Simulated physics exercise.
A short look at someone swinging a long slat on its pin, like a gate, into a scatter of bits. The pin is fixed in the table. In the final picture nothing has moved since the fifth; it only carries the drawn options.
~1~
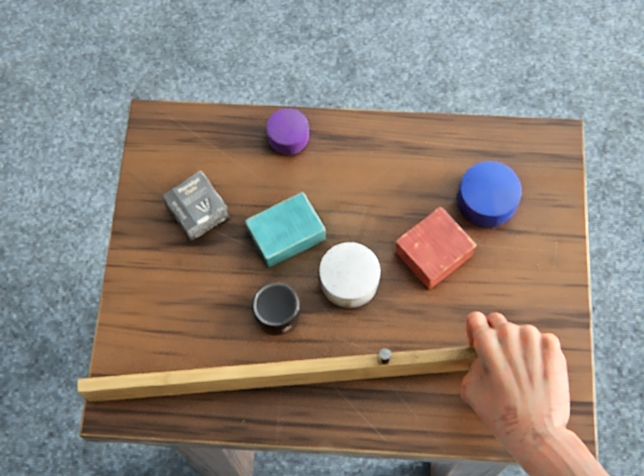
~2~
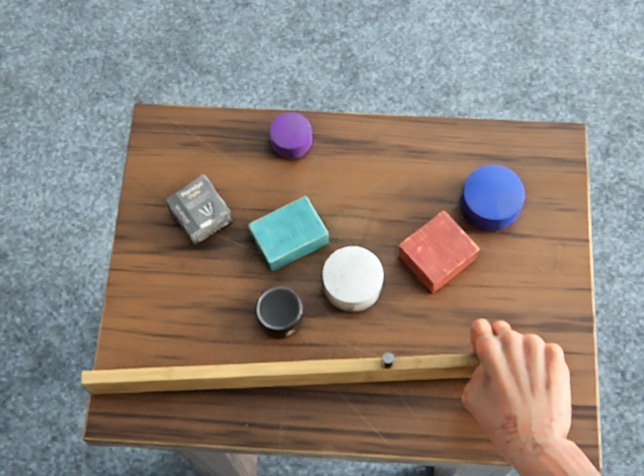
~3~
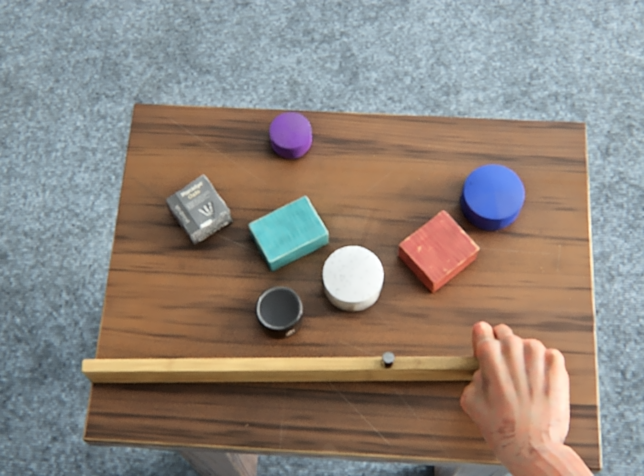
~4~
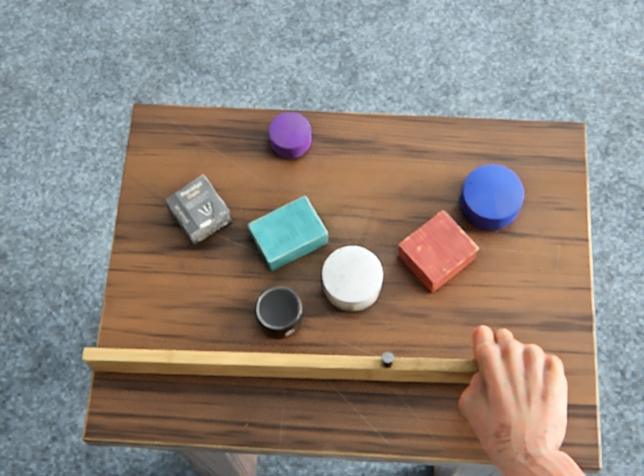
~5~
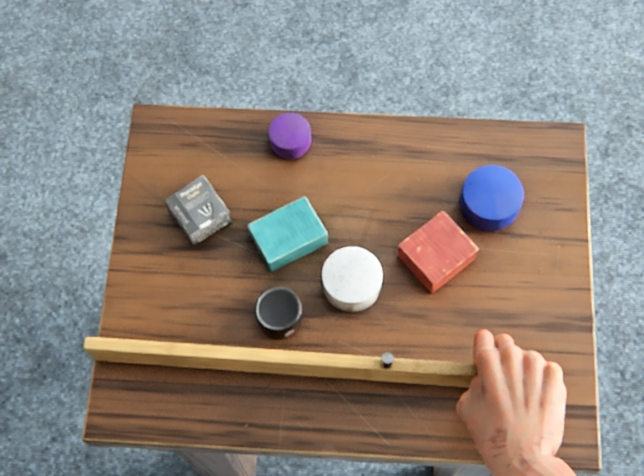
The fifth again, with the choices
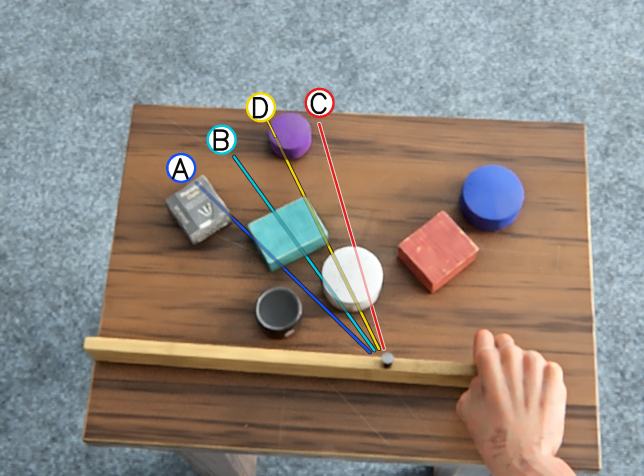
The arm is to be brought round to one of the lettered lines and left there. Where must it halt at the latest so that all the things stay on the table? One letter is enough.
At D, and not beyond.
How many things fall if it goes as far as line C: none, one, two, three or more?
One.
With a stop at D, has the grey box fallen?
No.
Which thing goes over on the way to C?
The purple tin goes over.
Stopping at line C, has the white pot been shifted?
Yes.
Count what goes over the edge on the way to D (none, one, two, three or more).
In all, none.
On the marked copy, A at (280, 264); B at (301, 250); C at (350, 231); D at (325, 238).
Following D. Soon after the start, arm (247, 297); black tub (288, 293); purple tin (290, 136).
Later, arm (285, 252); grey box (243, 172); turquoise block (296, 216).
In the end, arm (322, 230); purple tin (338, 113); grey box (306, 144); nothing has fallen.
As for the rest, A is safe but short; B is safe but short; C drops the purple tin.
